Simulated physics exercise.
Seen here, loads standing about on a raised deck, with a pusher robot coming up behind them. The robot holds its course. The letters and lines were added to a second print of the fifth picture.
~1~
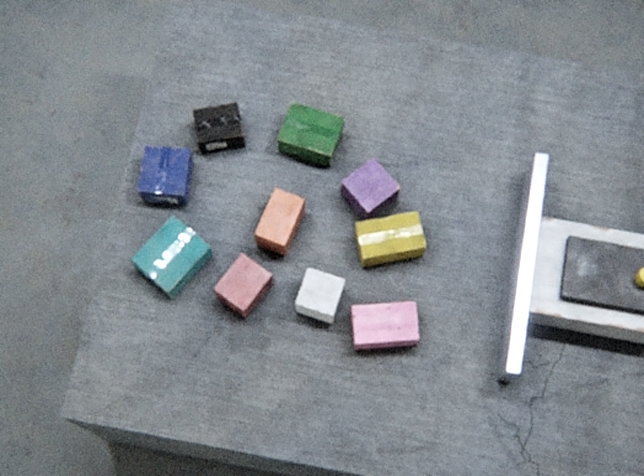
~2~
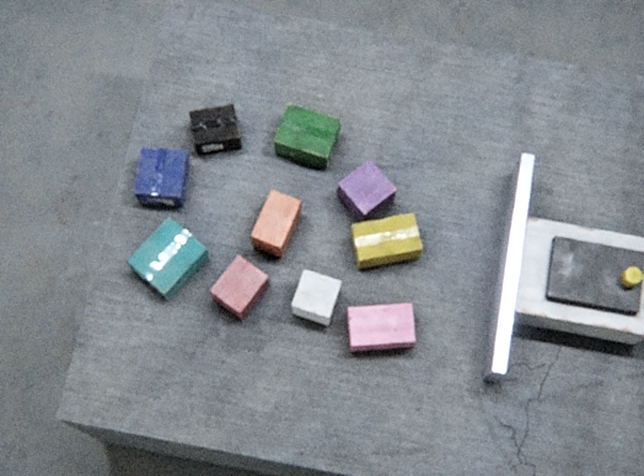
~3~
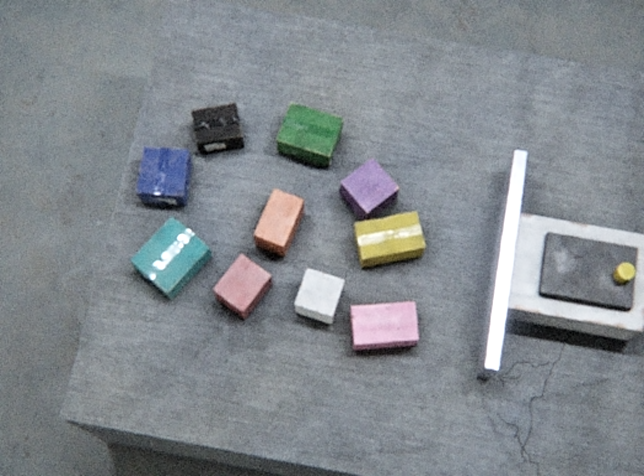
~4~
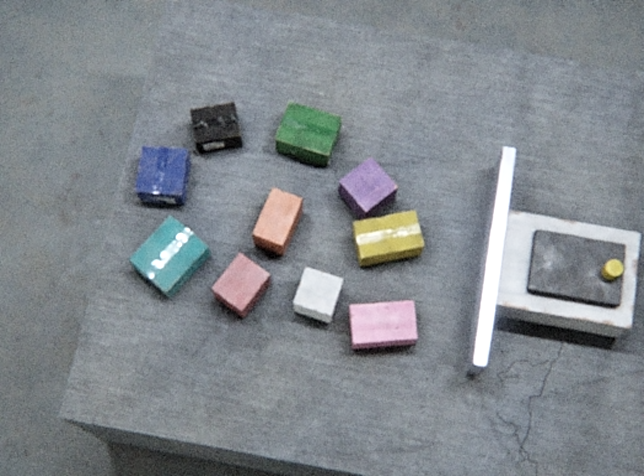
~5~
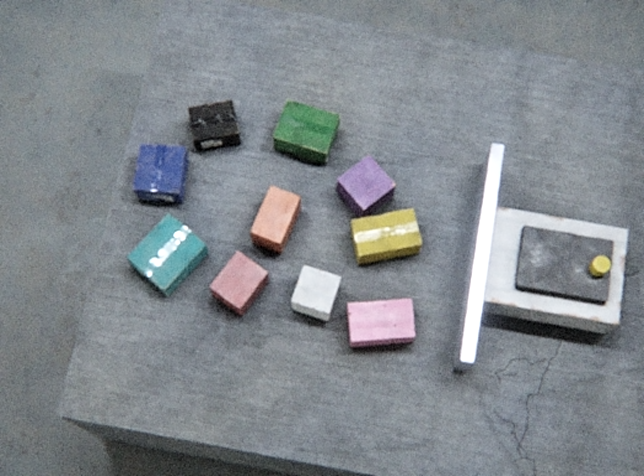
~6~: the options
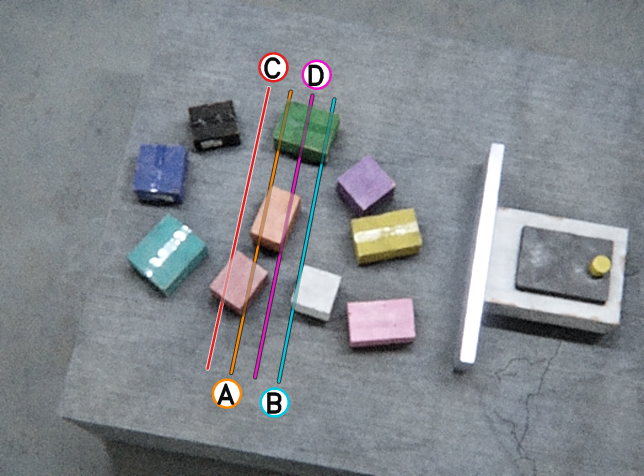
A white pusher robot with a wide flat blade and a yellow knob on its dark top slides slowly leftward across a grey raised deck, seen from above at an angle. To its left stand scattered boxes: black, green and blue at the back, purple, orange and yellow between, turquoise, dusty red, white and pink nearer. The robot closes some of the gap, touching nothing, while the boxes stay put and the view jitters slightly.
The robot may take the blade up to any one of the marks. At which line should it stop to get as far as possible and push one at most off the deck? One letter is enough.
At C, and not beyond.
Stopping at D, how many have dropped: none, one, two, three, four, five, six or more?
The count is none.
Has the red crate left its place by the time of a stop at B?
Yes.
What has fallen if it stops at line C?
The turquoise box goes over.
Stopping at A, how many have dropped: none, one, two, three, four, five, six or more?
By then, one.
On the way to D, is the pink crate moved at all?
Yes.
On the marked copy, A at (262, 226); B at (308, 234); C at (240, 222); D at (285, 230).
Taking C. A third of the way, robot (469, 247); pink crate (343, 308); white crate (295, 288).
Two thirds of the way, robot (380, 231); turquoise box (132, 244); red crate (170, 270).
When it is over, robot (315, 219); turquoise box over the edge; red crate (106, 260); one fallen.
As for the rest, A is within the limit but short; B is within the limit but short; D is within the limit but short.
